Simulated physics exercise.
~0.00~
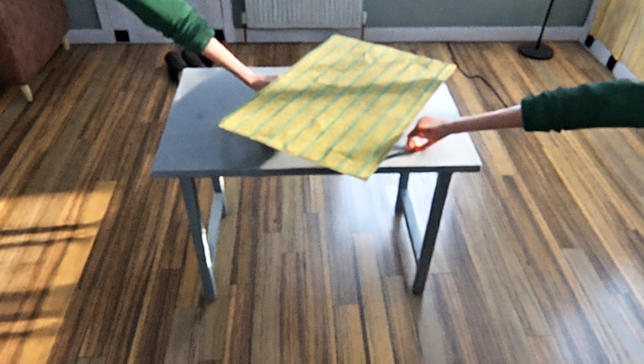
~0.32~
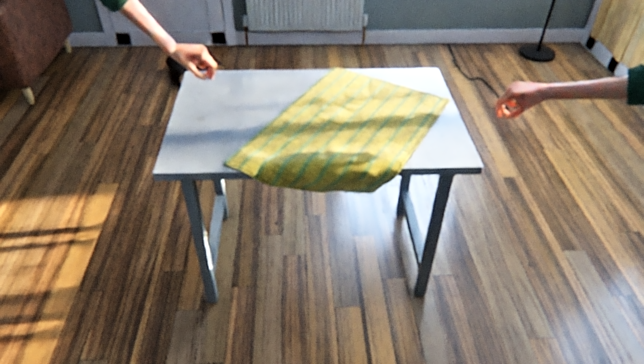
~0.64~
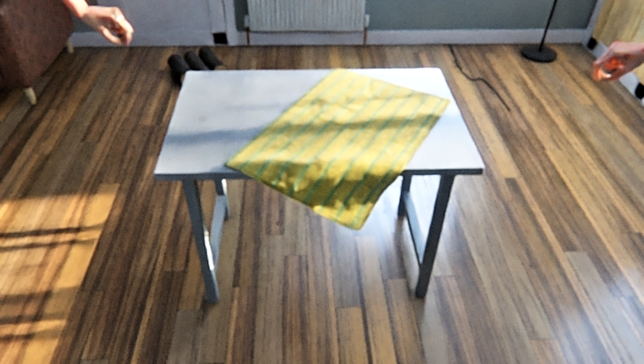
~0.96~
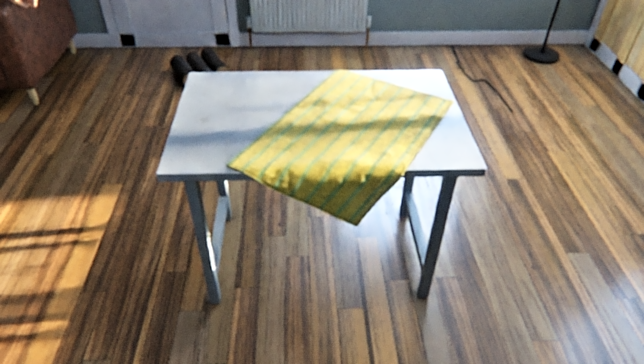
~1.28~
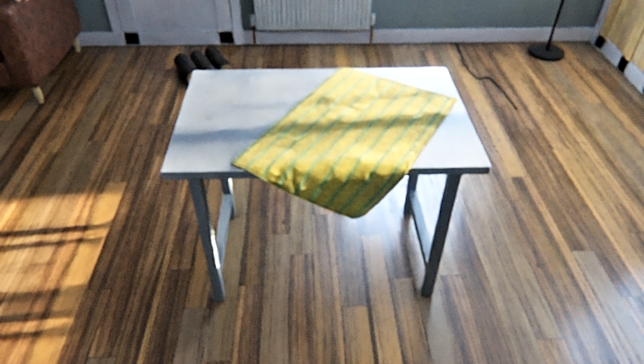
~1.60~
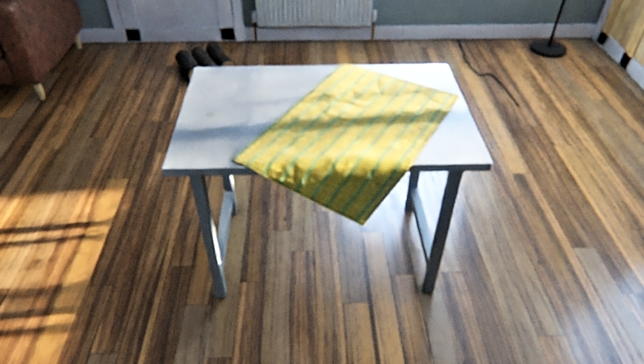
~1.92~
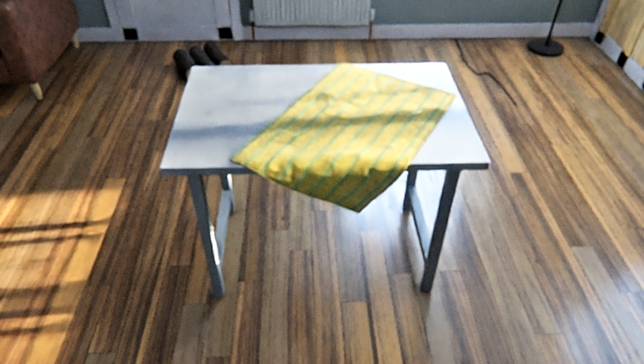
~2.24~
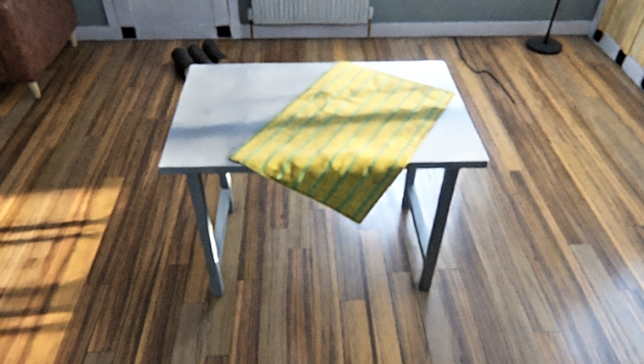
The video shows two hands letting go of a yellow striped pillow case above a pale table on a wooden floor, then drawing away. The cloth lands flat with one corner hanging over the front edge, sways slightly, and stays resting on the table.
